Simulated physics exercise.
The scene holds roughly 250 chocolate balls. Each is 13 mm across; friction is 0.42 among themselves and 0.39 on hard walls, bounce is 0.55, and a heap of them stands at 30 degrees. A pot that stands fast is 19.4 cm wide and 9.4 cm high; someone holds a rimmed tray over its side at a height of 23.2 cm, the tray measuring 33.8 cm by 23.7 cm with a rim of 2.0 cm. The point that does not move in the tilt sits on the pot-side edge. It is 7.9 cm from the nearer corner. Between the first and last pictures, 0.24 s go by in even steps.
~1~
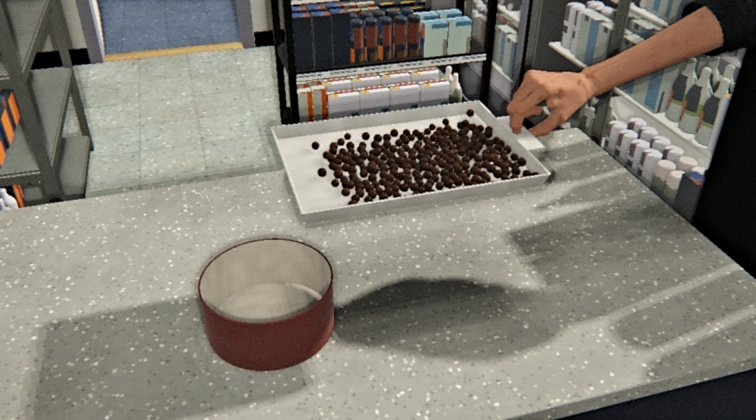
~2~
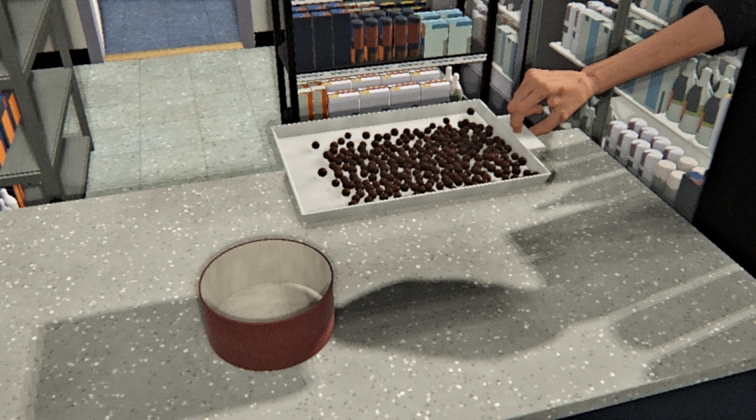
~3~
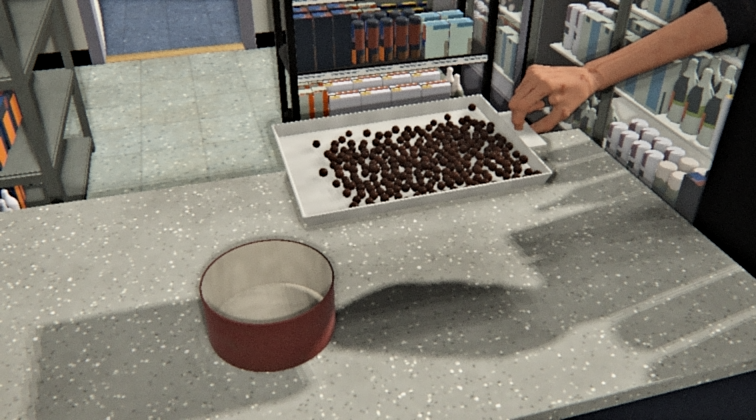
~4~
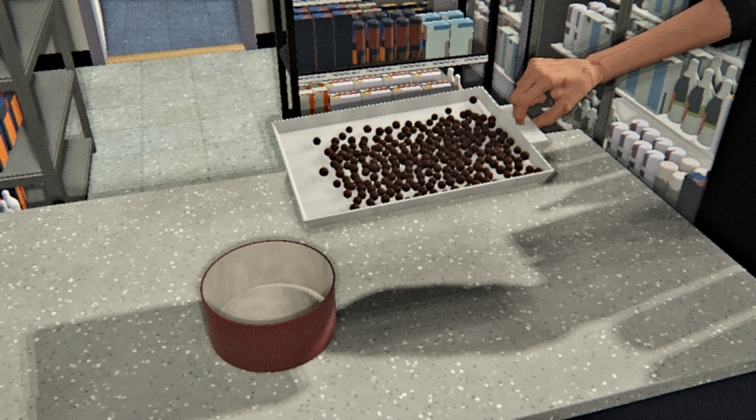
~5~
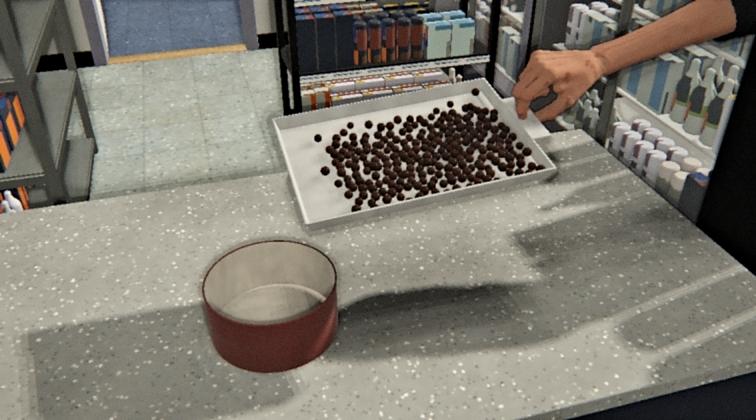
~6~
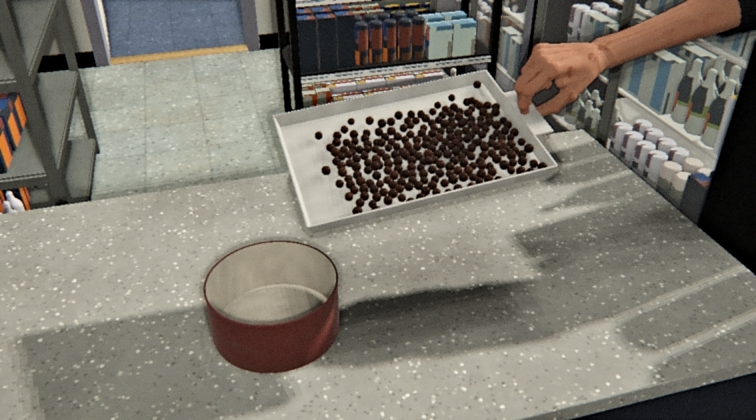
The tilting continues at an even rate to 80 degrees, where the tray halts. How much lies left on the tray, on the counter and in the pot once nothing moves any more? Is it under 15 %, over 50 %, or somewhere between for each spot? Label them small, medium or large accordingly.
Tray - small, counter - large, pot - medium.
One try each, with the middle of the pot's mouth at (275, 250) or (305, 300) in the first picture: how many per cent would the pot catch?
0 and 70 %.
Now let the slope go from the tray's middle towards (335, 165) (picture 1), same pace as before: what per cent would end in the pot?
Roughly 55 per cent.
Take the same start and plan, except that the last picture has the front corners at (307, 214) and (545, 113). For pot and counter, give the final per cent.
Final per cent - pot 65, counter 35.
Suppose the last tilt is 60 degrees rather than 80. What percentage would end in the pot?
In that case it comes to about 10 in a hundred.
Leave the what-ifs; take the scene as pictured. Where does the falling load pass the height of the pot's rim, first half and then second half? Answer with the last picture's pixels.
At roughly (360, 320) first, later on at (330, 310).
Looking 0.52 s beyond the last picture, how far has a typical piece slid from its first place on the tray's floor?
About 6 cm.
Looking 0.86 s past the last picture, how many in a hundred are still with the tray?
About 90 per cent.
Then, 0.52 s after the last picture, tilt 44 degrees; the tray holds 100 %, the pot 0 %.
Then, 0.86 s after the last picture, tilt 66 degrees; the tray holds 90 %, the pot 0 %.
Then, 1.30 s after the last picture, tilt 80 degrees; the tray holds 15 %, the pot 15 %.
In the end, tray 0 %, counter 75 %, pot 25 %.
